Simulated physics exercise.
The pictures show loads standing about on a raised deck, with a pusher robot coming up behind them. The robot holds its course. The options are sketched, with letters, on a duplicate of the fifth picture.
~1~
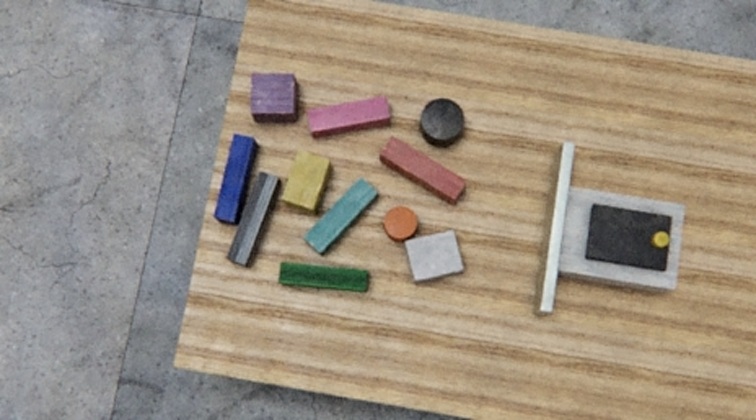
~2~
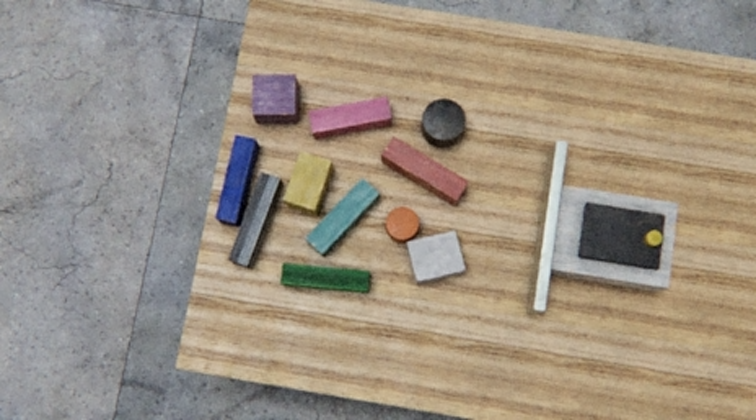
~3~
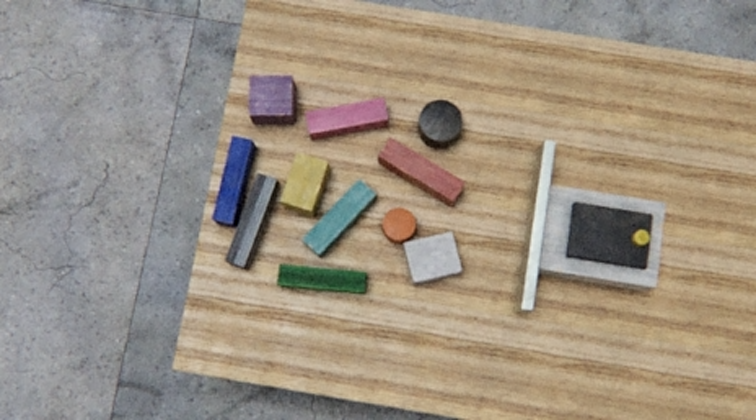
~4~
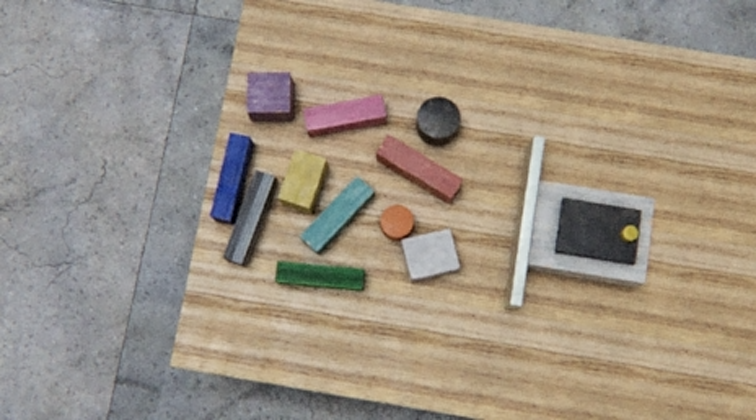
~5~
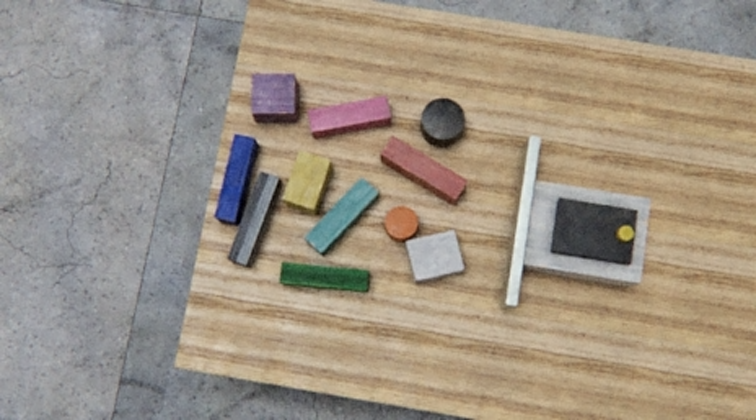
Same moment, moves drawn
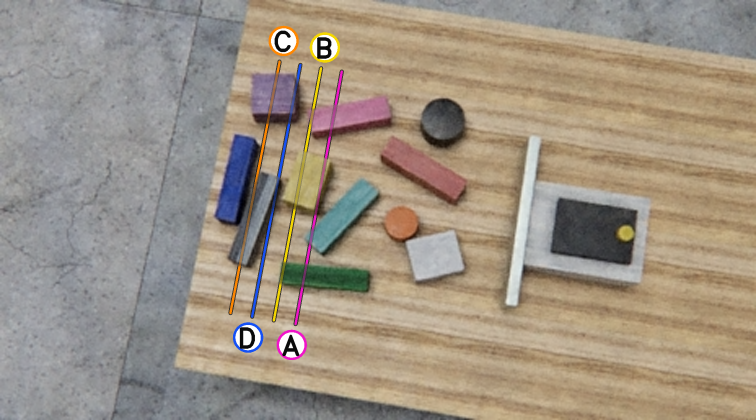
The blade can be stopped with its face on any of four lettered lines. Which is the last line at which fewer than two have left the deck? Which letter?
No second one falls up to A.
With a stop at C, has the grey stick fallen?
Yes.
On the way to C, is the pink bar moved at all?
By then, yes.
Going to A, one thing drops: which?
The blue stick goes over.
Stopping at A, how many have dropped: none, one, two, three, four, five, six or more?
In all, one.
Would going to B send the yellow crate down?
By then, no.
On the marked copy, A at (319, 195); B at (298, 191); C at (256, 184); D at (277, 188).
Following A. Soon after the start, robot (513, 218); black canister (437, 120); white crate (404, 252).
Later, robot (439, 206); grey stick (250, 218); green stick (276, 281).
In the end, robot (385, 197); blue stick over the edge; grey stick (216, 209); one fallen.
As for the rest, B drops two; C drops four; D drops two.
